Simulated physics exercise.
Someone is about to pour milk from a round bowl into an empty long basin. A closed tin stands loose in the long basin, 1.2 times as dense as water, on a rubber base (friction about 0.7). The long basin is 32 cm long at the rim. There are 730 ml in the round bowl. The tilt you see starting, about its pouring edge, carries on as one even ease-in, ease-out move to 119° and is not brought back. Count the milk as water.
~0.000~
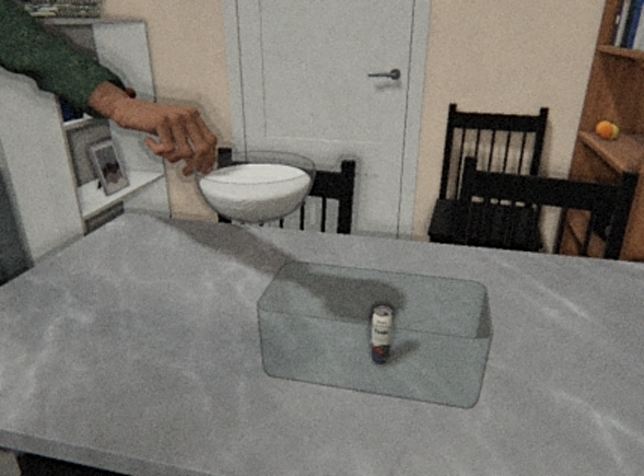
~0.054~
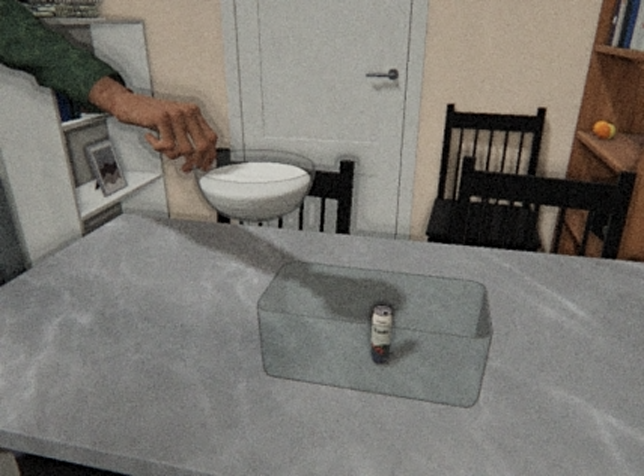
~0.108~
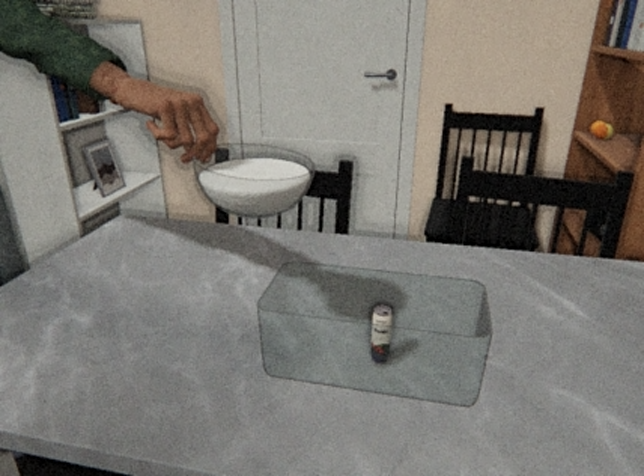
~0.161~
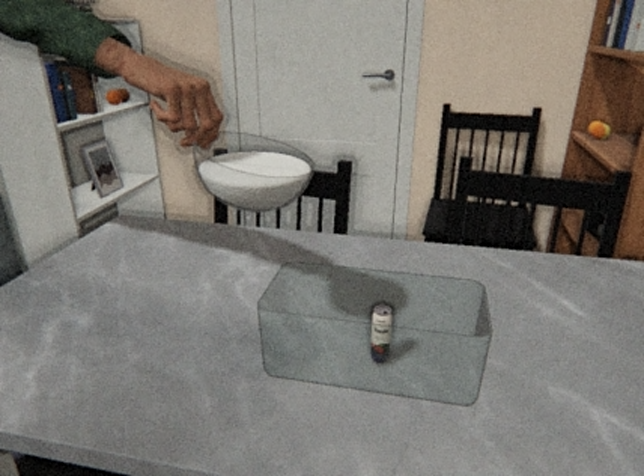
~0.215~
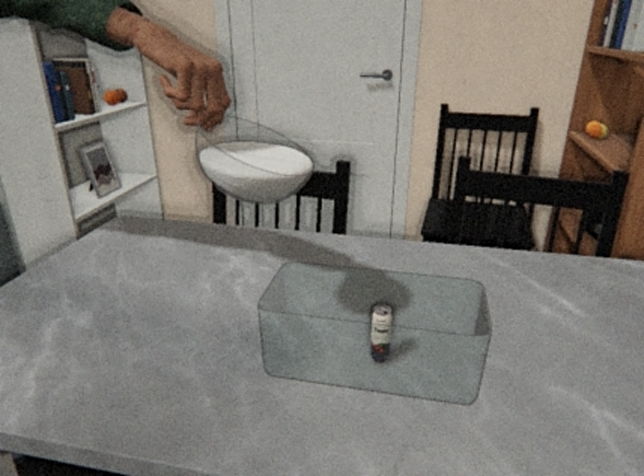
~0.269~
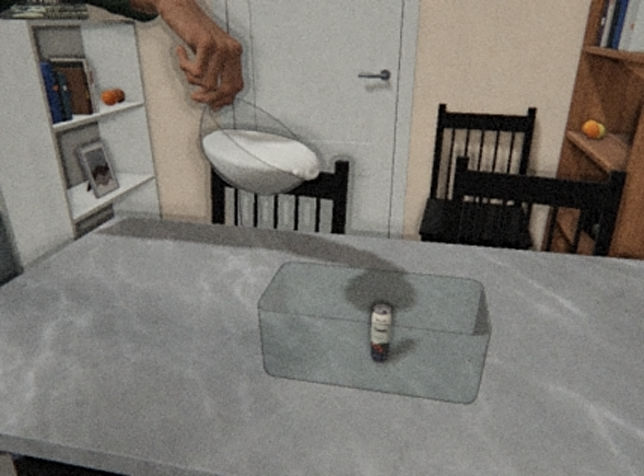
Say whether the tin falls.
It falls.
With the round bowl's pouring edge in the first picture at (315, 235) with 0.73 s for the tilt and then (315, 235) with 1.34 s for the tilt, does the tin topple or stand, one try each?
First it stays up; then it keeps standing.
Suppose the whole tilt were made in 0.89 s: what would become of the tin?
The tin remains upright.
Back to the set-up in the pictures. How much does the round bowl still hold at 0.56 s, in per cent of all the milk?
Some 10 per cent.
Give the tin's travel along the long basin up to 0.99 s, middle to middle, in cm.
About 7 cm.
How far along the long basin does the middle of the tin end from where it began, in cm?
Some 7.0 cm.
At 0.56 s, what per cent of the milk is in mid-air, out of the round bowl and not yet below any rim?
Some 76 per cent.
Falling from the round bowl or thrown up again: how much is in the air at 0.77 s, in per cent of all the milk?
About 7 per cent.
Then, 0.56 s in, the tilt is 103° and 10 per cent is still to pour; the tin stands where it began.
Then, 0.77 s in, the tilt is 119° and 0 per cent is still to pour; the tin leans 6°.
Then, 0.99 s in, the tilt is 119° and 0 per cent is still to pour; the tin lies on its side.
Then, 1.23 s in, the tilt is 119° and 0 per cent is still to pour; the tin lies on its side.
Finally, the tin lies on its side.
